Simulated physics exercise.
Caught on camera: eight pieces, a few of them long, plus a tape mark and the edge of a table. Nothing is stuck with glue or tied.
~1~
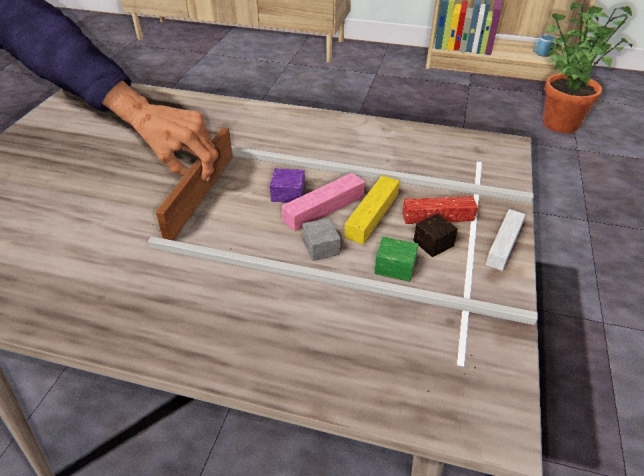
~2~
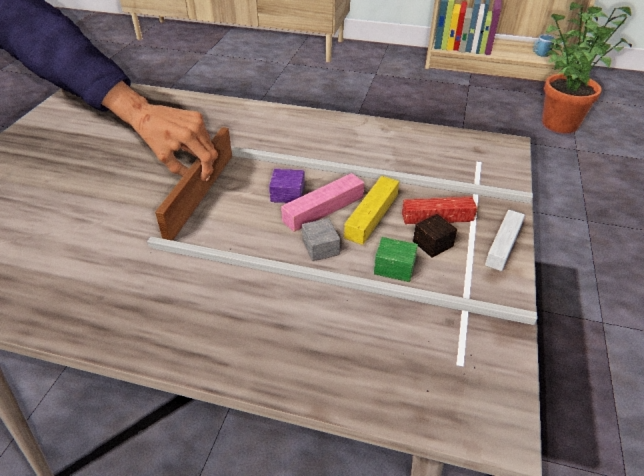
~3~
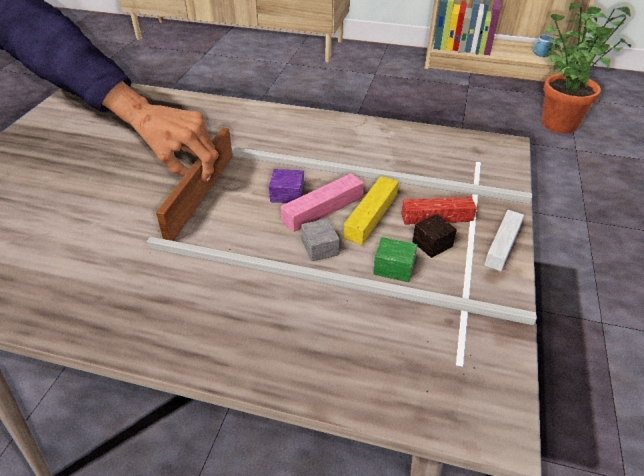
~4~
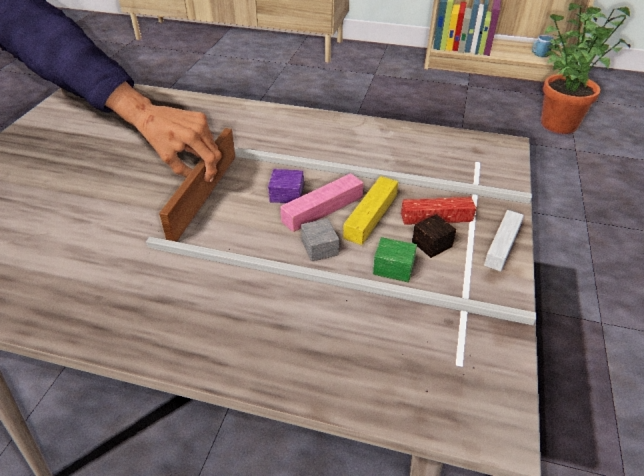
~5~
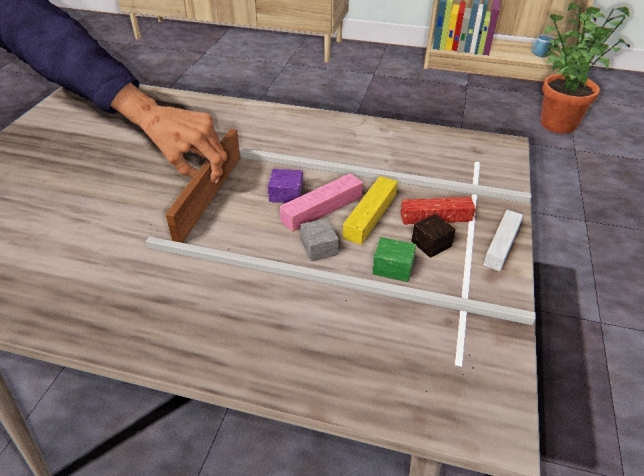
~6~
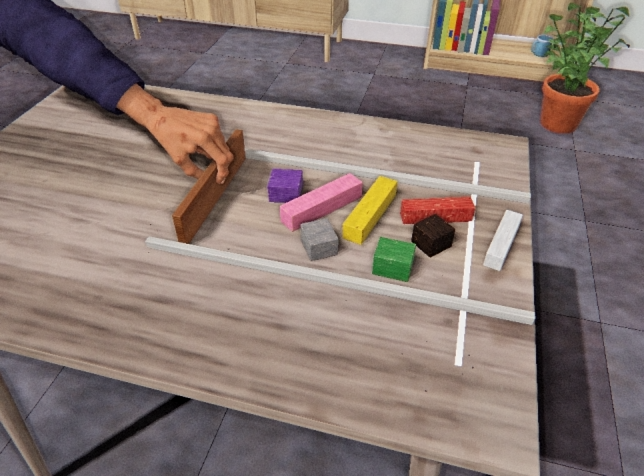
A hand slid an upright brown board slightly to the right across a wooden table, between two pale rails, while the colourful blocks and bars ahead of it stayed where they were.
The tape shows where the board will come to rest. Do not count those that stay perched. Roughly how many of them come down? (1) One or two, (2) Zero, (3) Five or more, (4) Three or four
4, three or four.
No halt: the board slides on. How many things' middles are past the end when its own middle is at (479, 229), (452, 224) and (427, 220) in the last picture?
Respectively, 4, 3 and 2.
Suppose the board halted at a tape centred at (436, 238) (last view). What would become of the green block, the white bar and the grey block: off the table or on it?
Observed: Green block not toppled; white bar toppled; grey block not toppled.
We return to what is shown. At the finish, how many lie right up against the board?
The number is 2.
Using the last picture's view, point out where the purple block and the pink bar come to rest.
The purple block comes to rest close to (489, 222), while the pink bar rests close to (518, 236).
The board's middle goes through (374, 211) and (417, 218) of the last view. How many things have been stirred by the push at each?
Moved so far: 8, then 8.
A little later, none off yet; white bar at rest near (503, 239); black block at rest near (433, 235); red bar at rest near (437, 210).
Next, none off yet; white bar shifted a little near (517, 244); black block shifted about its own width near (479, 242); red bar shifted about its own width near (498, 216).
When it is over, the number that fall off is three or four; down, yellow bar, red bar, black block and white bar.
